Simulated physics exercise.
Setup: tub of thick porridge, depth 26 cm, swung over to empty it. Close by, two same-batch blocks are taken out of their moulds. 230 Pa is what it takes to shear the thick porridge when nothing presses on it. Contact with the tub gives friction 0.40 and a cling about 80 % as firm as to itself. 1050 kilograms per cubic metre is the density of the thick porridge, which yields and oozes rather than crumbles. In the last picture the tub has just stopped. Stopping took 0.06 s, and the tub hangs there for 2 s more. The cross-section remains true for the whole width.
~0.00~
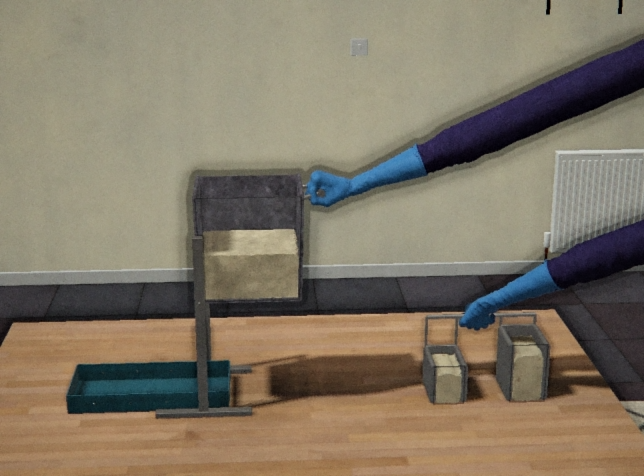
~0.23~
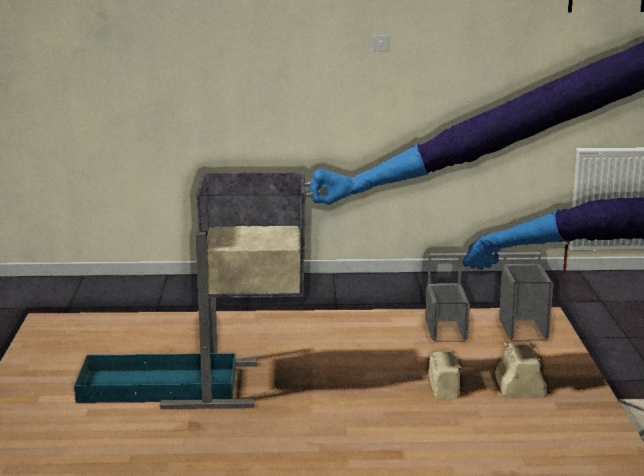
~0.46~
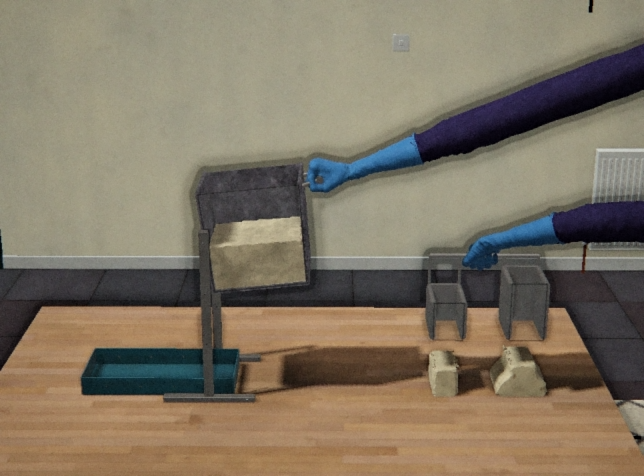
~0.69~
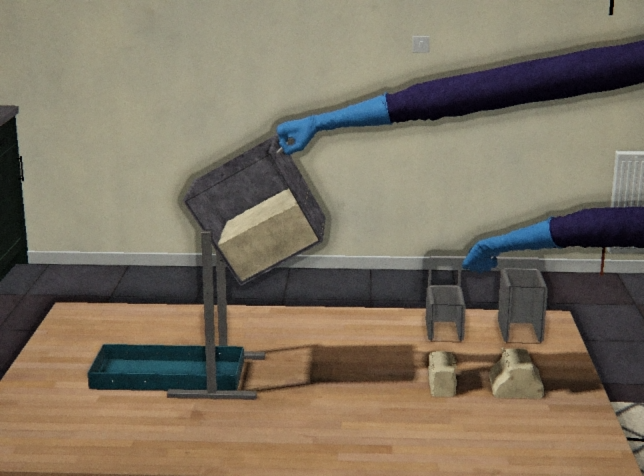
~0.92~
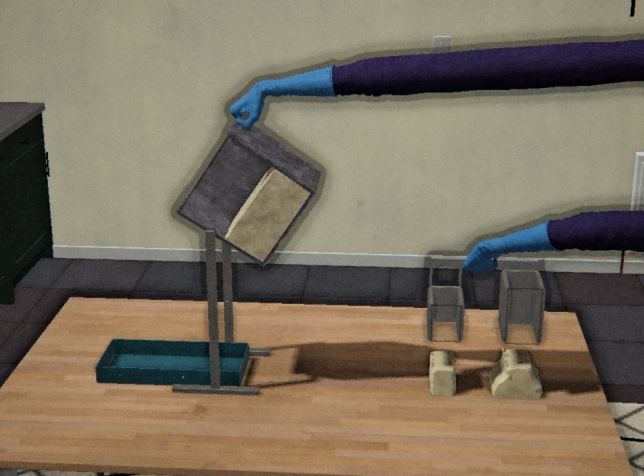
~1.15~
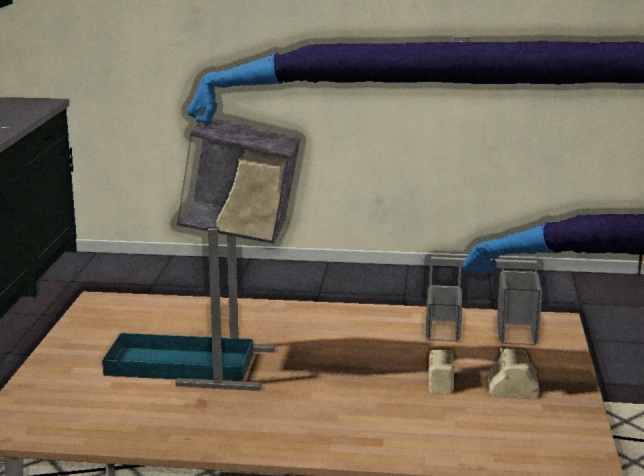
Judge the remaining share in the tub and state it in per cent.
The remaining share is close to 100 %.
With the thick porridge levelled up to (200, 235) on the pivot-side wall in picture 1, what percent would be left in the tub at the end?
Then about 75 %.
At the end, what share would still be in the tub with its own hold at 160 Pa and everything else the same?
It would be close to 95 percent.
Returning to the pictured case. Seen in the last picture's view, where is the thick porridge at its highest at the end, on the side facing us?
Around (253, 186).
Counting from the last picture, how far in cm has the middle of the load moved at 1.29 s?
Some 4 cm.
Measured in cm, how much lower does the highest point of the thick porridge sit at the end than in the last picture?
6 cm or so.
After 1.29 s, the tub is at 79 degrees and holds 100 %.
After 1.46 s, the tub is at 79 degrees and holds 100 %.
After 1.63 s, the tub is at 79 degrees and holds 100 %.
After 1.80 s, the tub is at 79 degrees and holds 100 %.
After 3.15 s, at the end, the tub is at 79 degrees and holds 100 %.
